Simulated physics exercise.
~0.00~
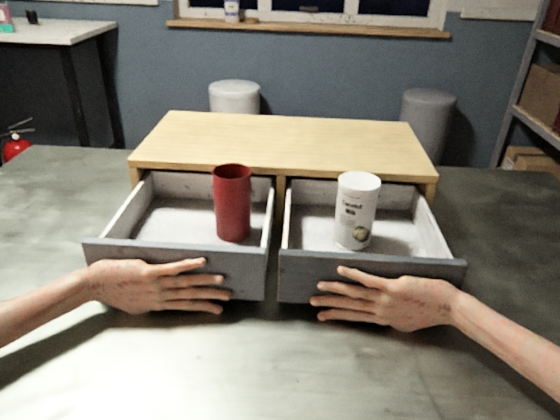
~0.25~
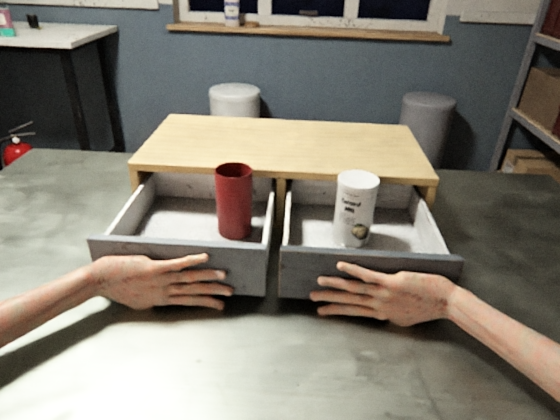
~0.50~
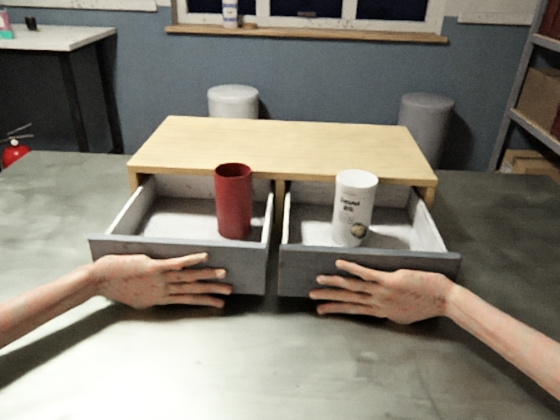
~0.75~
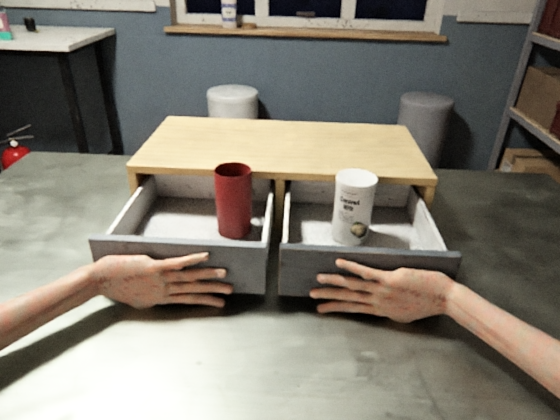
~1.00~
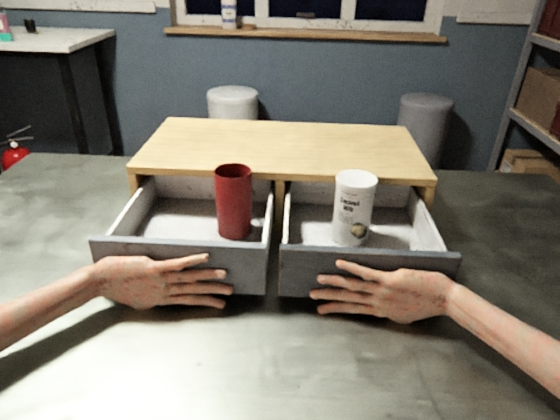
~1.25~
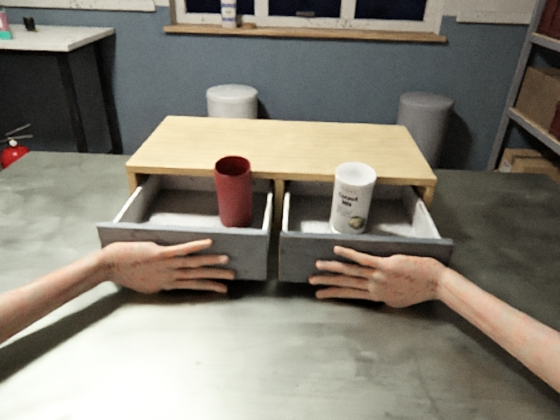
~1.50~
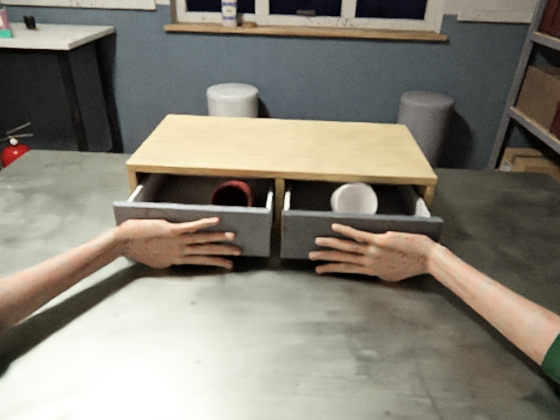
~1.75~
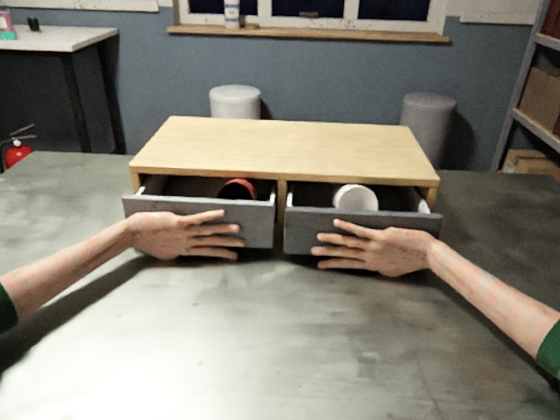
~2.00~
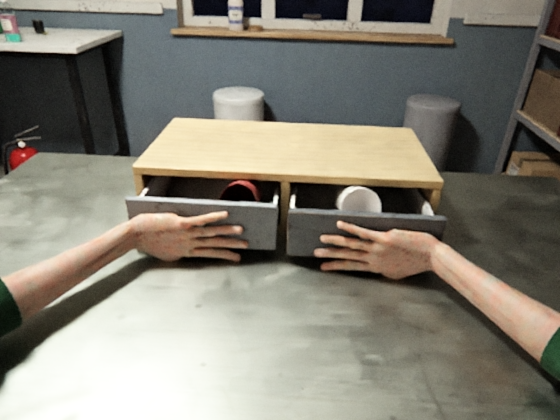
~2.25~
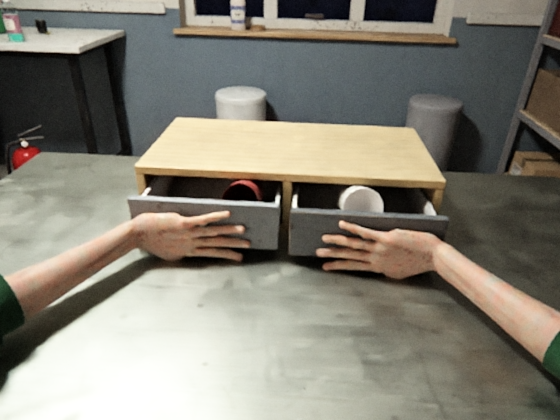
In this clip, two hands rest on the fronts of two open drawers, one holding an upright red beaker and the other a white pot. The hands push both drawers inward, the containers tip onto their sides, and both drawers stop partly open.
